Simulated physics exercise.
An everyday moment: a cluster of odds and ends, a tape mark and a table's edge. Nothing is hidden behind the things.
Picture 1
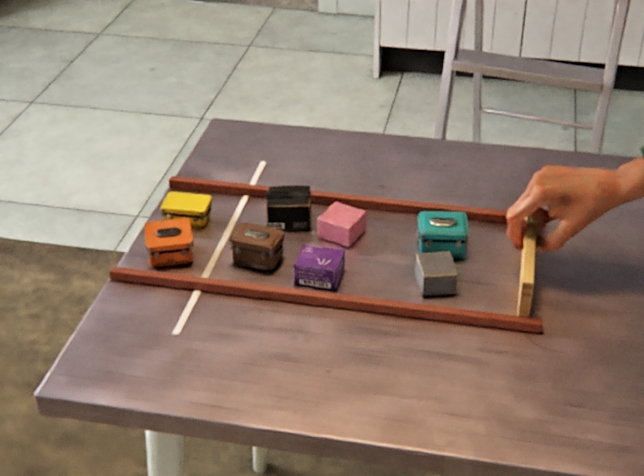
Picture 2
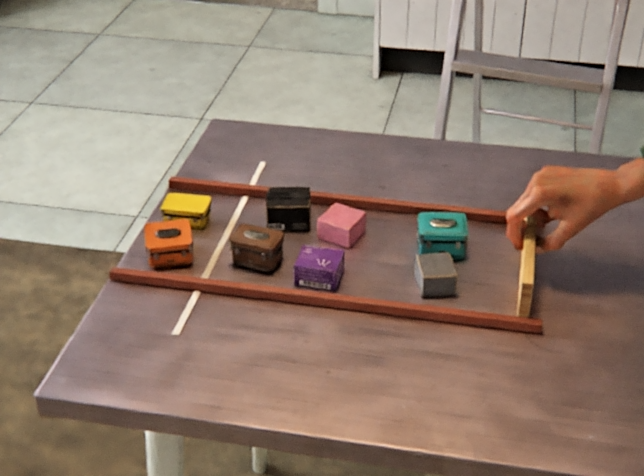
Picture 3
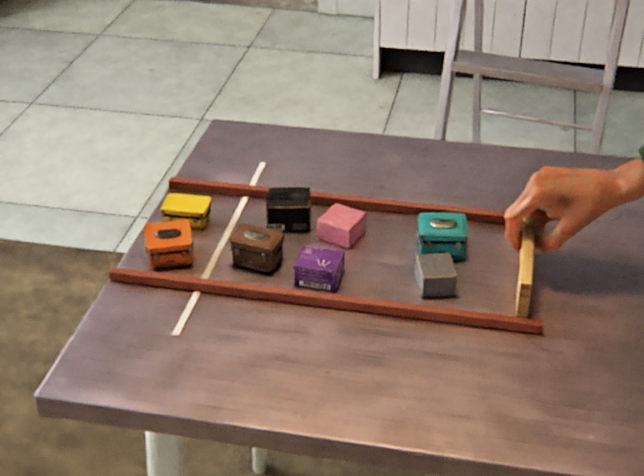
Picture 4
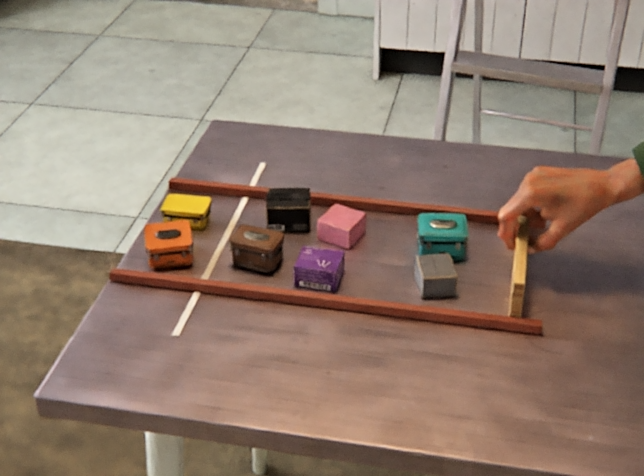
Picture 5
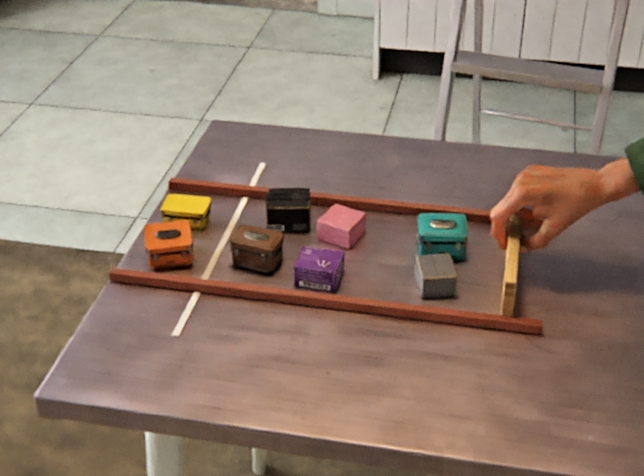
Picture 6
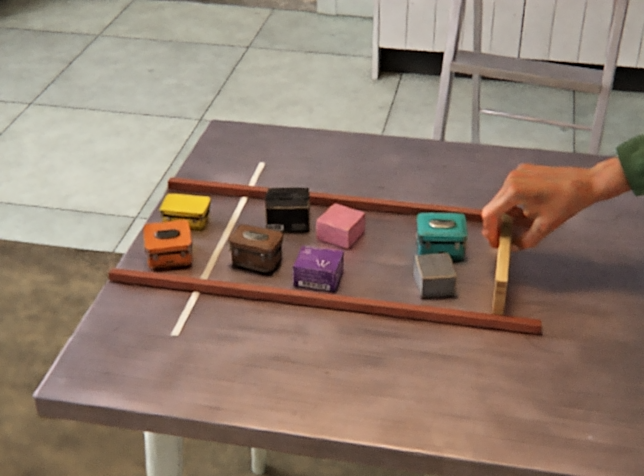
At the start, a hand holds a wooden board upright at the right end of two reddish rails on a table, with eight small colourful boxes and cases between them. The hand then slides the board a short way left, while the boxes stay still around the pale tape strip.
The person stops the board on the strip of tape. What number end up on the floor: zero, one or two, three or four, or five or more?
As it turns out, the number that fall off is three or four.
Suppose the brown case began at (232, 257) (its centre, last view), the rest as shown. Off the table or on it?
It tumbles off.
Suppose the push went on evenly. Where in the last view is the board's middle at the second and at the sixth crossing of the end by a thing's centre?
At (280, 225) for the second, at (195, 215) for the sixth.
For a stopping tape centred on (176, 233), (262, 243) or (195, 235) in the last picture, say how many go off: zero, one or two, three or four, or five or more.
In that order: More than four; either one or two; more than four.
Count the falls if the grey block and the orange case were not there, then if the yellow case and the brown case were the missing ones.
First 2, then 2.
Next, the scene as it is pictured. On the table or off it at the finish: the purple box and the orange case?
The purple box does not fall; the orange case tumbles off.
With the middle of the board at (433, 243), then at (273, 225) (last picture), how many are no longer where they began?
The counts are 2 and 8.
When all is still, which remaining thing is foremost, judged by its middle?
It is the pink block.
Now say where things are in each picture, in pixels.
Yellow case (187, 211); orange case (169, 244); brown case (258, 247); board (528, 252); tape (225, 237), in the first frame.
Orange case (169, 244); pink block (342, 225), in the second frame.
Brown case (257, 248); board (527, 253), in the third frame.
Yellow case (187, 213); purple box (319, 268), in the fourth frame.
Orange case (169, 245); black box (289, 210), in the fifth frame.
Yellow case (186, 212); orange case (168, 245); brown case (257, 248); board (504, 251); tape (224, 239), in the sixth frame.
Soon after, none off yet; yellow case at rest near (186, 212); orange case at rest near (168, 245); brown case at rest near (257, 248).
Then, none off yet; yellow case moved a little near (174, 213); orange case moving near (159, 244); brown case moved about its own width near (207, 243).
By the end, the number that fall off is three or four; fallen, black box, brown case, orange case and yellow case.
